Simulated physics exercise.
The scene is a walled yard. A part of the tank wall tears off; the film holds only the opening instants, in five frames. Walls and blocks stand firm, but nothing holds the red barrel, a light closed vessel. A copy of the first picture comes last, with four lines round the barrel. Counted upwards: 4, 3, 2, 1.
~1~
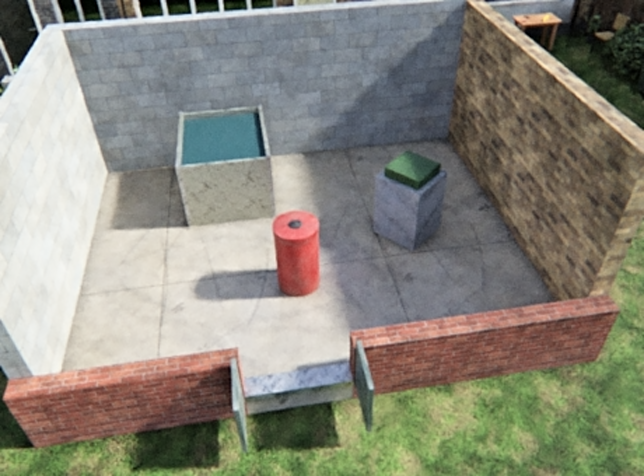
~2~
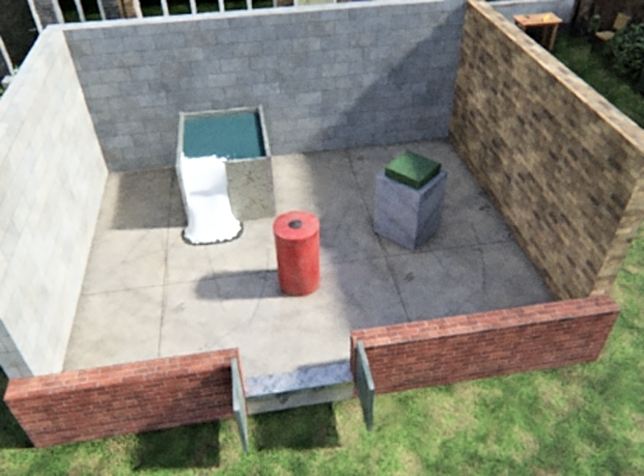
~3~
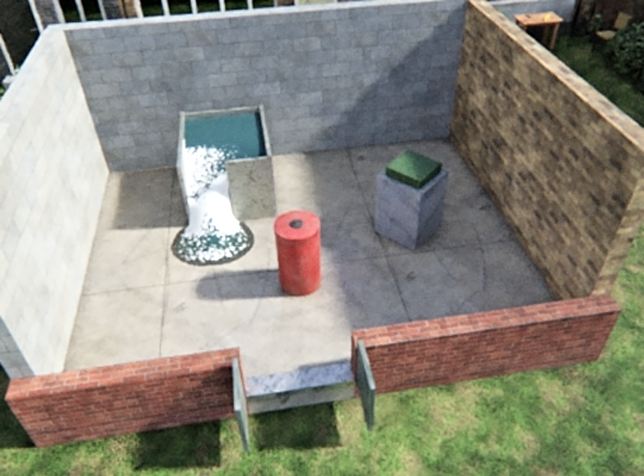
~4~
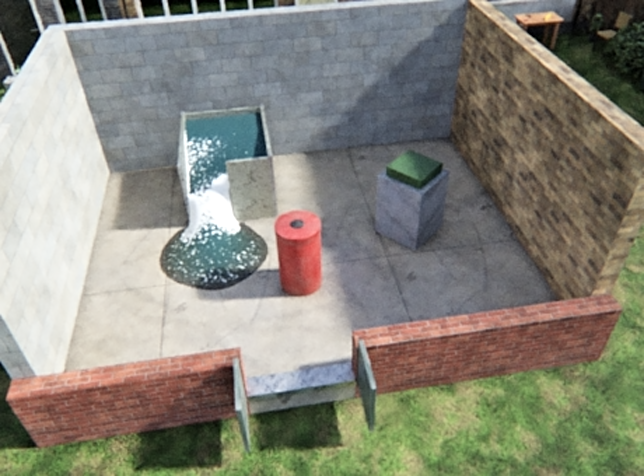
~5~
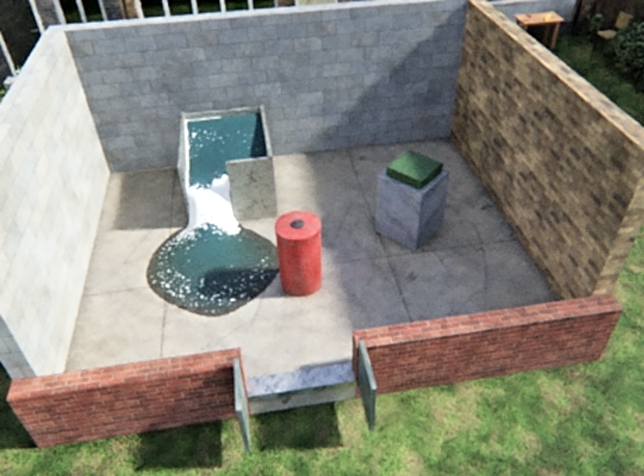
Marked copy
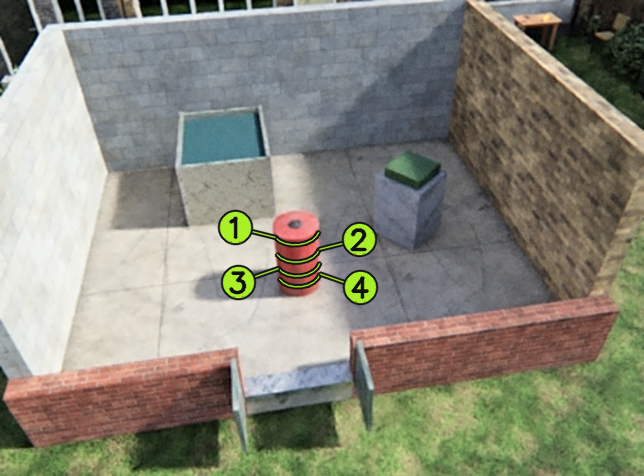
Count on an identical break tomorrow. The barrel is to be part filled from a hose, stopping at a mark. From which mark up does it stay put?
4.
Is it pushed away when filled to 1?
No, not at all.
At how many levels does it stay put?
All four.
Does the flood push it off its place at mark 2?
No.
On the marked copy, 1 at (299, 244); 2 at (300, 261); 3 at (301, 275); 4 at (301, 286); from the bottom up 4, 3, 2, 1.
If 1 is chosen, it does not move.
If 2 is chosen, it does not move.
If 3 is chosen, it does not move.
If 4 is chosen, it does not move.
